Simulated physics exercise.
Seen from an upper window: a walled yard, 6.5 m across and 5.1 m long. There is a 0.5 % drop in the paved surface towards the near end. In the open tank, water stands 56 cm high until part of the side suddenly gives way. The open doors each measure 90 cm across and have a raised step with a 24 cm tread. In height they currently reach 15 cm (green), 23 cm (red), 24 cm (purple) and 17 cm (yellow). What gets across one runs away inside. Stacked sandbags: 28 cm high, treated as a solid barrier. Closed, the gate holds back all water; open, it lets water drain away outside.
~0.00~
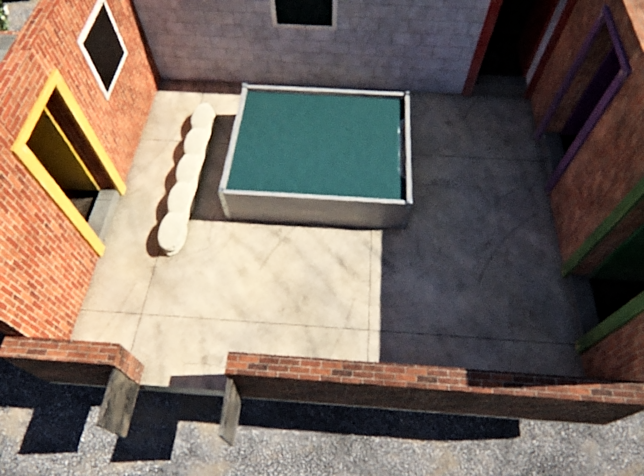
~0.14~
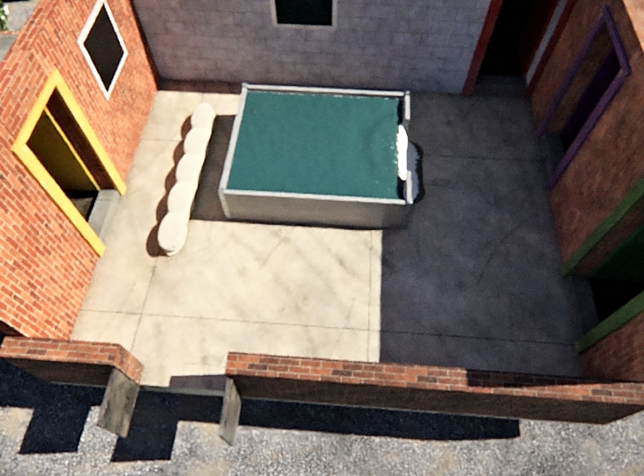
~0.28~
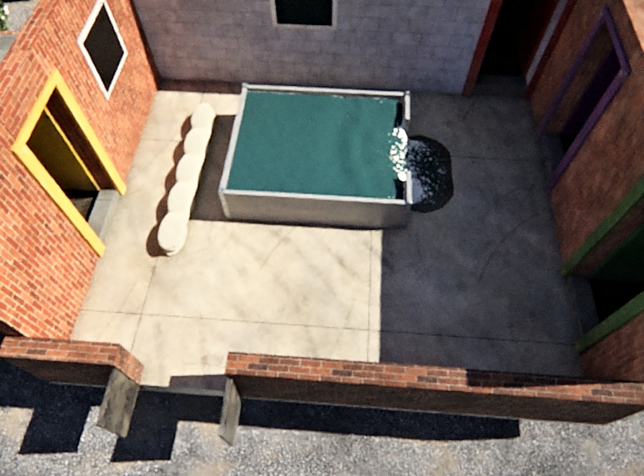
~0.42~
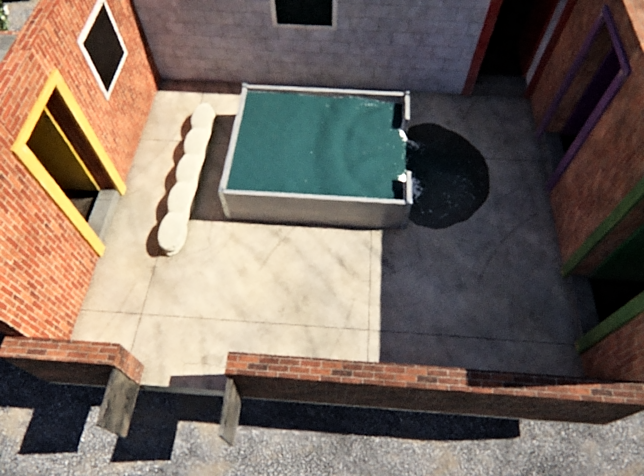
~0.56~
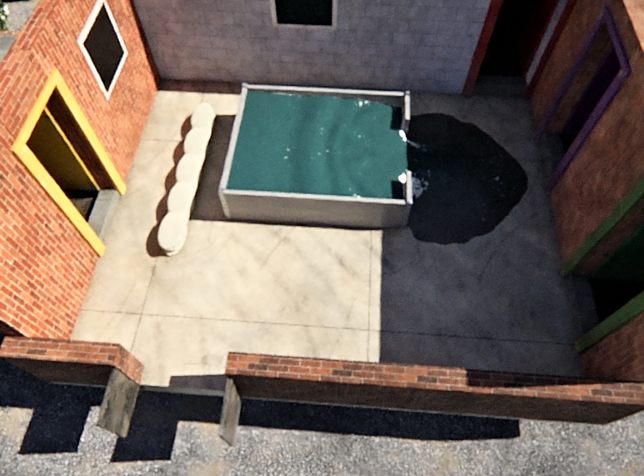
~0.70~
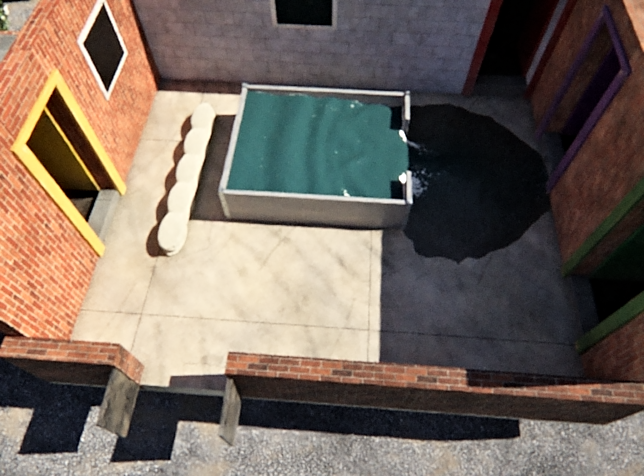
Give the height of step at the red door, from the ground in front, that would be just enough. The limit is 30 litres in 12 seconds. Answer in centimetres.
Close to 21 cm.
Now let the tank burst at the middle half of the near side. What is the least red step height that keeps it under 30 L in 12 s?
About 8.0 centimetres.
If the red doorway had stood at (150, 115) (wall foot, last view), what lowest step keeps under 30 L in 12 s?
Roughly 8.5 cm.
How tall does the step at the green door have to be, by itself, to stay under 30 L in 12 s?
Green door - some 9.5 centimetres.
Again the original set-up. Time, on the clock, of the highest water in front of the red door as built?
Around 2.0 s, give or take.
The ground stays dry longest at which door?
The yellow one.
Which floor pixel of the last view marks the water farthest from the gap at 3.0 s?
Pixel: About (589, 398).
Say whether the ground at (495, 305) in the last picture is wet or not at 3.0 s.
At that moment it's submerged.
After 1.4 s water covers 25 % of the floor, deepest (36 cm) near (406, 174); 6 cm at the red door, 0 litres in over its 23 cm step.
After 3.0 s water covers 35 % of the floor, deepest (30 cm) near (545, 173); 25 cm at the red door, 13 litres in over its 23 cm step.
After 12.0 s water covers 95 % of the floor, deepest (14 cm) near (118, 205); 8 cm at the red door, 20 litres in over its 23 cm step.
At the red door as built, the water arrived by 1.2 s and peaked near 25 cm at 2.0 s.
With a step of 18 cm, 58 litres would have come in within the 12 s; with 24.5 cm, 14 litres. So under 30 litres takes about 21 cm.
